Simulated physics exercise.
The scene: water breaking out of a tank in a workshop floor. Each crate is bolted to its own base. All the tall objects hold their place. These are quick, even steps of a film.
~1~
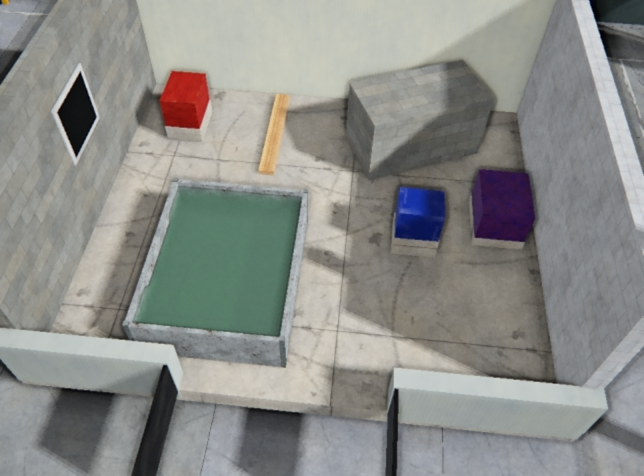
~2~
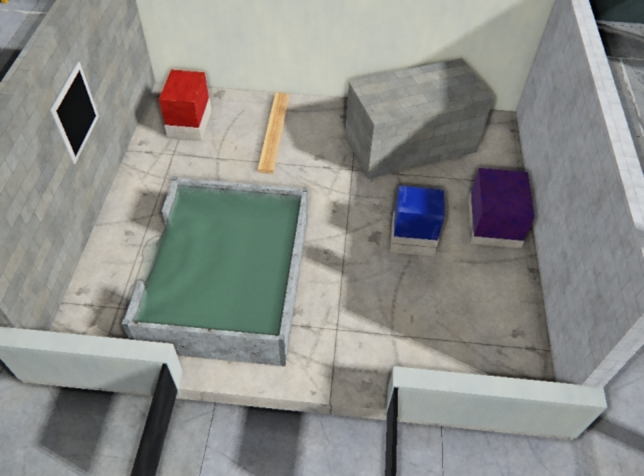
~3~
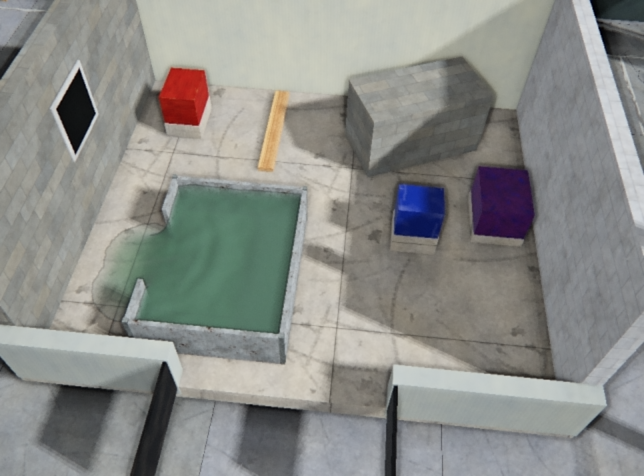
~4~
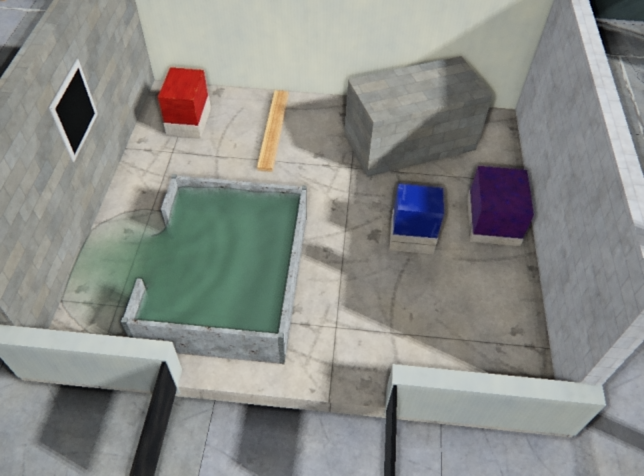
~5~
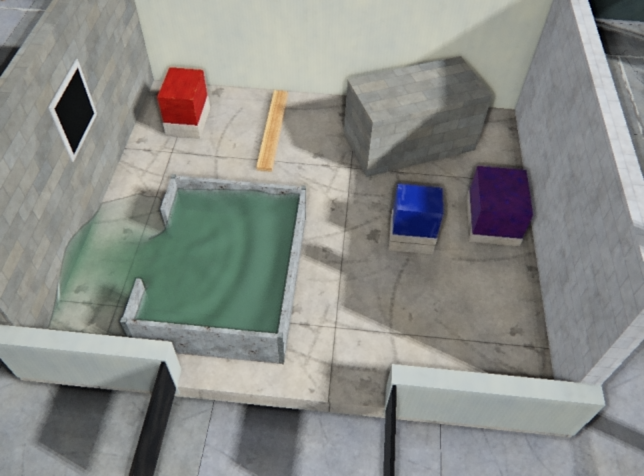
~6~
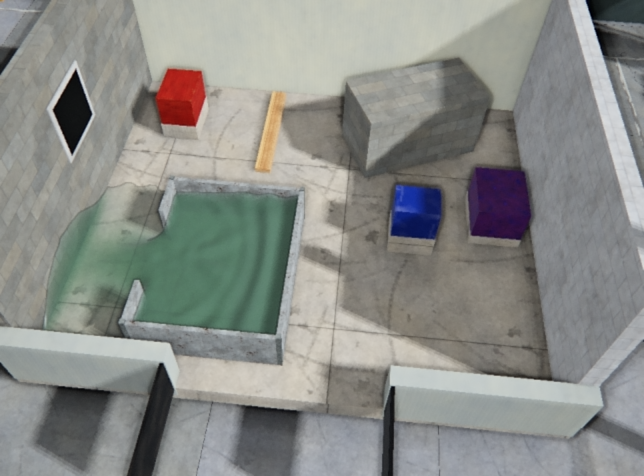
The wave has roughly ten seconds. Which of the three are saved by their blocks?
The red crate keeps dry; the purple crate keeps dry; the blue crate keeps dry.
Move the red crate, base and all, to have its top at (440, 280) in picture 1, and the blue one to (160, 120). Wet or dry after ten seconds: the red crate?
One by one: Red crate is safe.
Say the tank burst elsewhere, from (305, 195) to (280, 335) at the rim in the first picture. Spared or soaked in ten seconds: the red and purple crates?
Then: Red escapes it; purple gets wet.
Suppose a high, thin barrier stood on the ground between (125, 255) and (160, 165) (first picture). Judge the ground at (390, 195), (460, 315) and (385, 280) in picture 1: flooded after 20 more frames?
As listed: No water, not flooded, clear.
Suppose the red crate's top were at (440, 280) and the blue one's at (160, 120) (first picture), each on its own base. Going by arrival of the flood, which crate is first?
I say the blue crate.
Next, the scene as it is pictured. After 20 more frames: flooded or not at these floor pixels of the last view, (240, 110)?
Verdict: Covered.
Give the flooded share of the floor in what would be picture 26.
Near 45 in a hundred.
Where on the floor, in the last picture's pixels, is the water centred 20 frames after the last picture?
At about (187, 243).
A moment on, water covers 15 % of the floor; the red crate not reached, the purple crate not reached, the blue crate not reached.
Next, water covers 30 % of the floor; the red crate water round its plinth, the purple crate not reached, the blue crate not reached.
Then, water covers 45 % of the floor; the red crate water round its plinth, the purple crate not reached, the blue crate not reached.
Later, water covers 65 % of the floor; the red crate water round its plinth, the purple crate not reached, the blue crate water round its plinth.
In the end, water covers 95 % of the floor; the red crate stayed above the water, the purple crate stayed above the water, the blue crate stayed above the water.
